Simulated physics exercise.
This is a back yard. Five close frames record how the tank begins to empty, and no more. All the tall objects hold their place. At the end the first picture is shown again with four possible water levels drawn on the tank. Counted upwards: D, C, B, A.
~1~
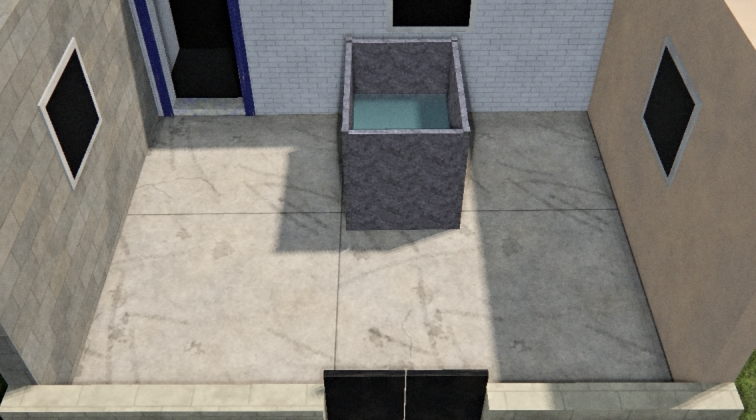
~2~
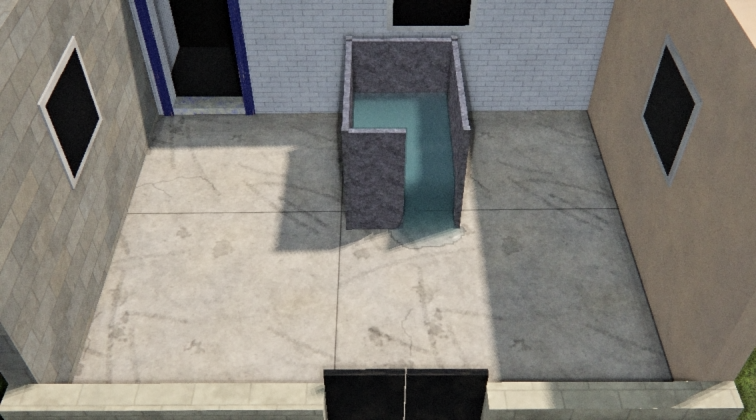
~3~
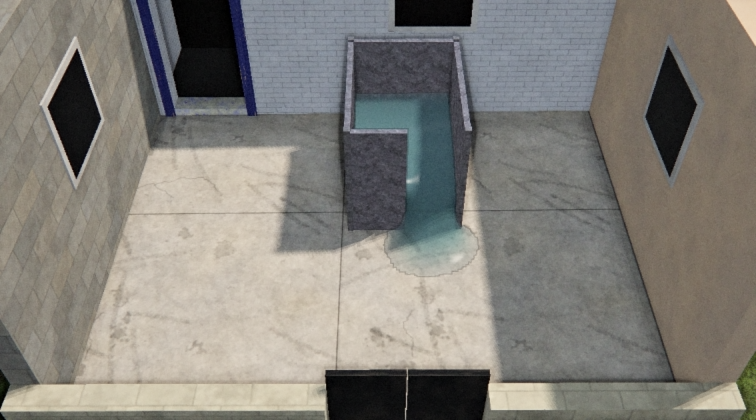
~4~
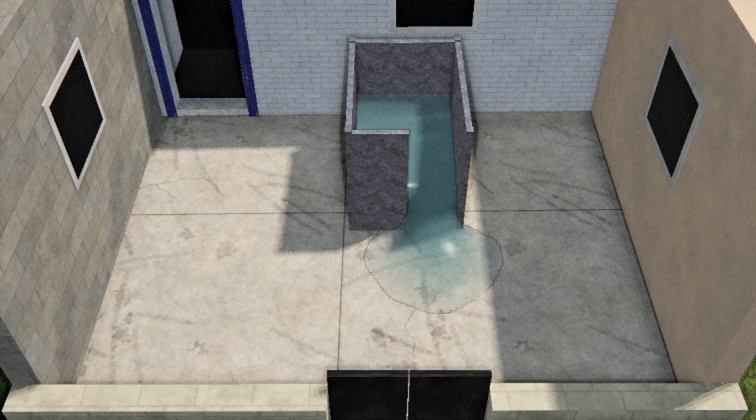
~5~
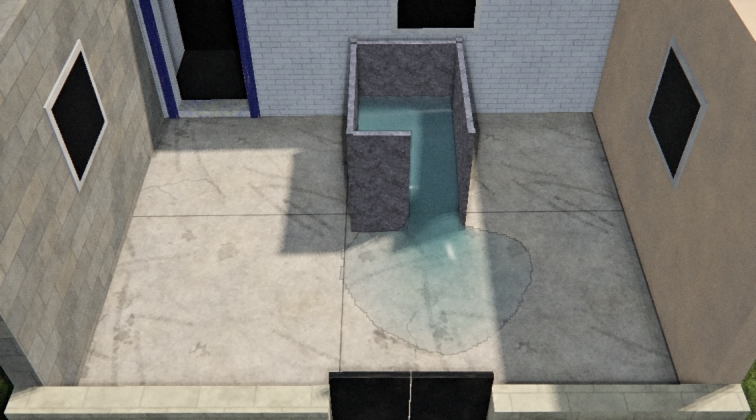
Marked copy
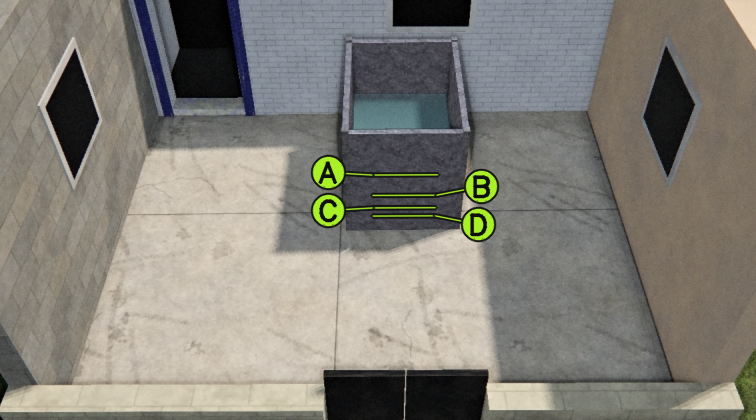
Water pours from an opening in a dark stone tank and spreads across the yard's paving.
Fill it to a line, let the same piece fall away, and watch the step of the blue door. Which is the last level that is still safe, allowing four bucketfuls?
It is A.
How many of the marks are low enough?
All of them.
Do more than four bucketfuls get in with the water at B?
No, not at all.
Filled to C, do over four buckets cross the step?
No.
On the marked copy, A at (405, 174); B at (404, 195); C at (404, 207); D at (403, 215); from the bottom up D, C, B, A.
For line A, a splash gets over, under a bucket.
For line B, nothing gets over.
For line C, nothing gets over.
For line D, nothing gets over.
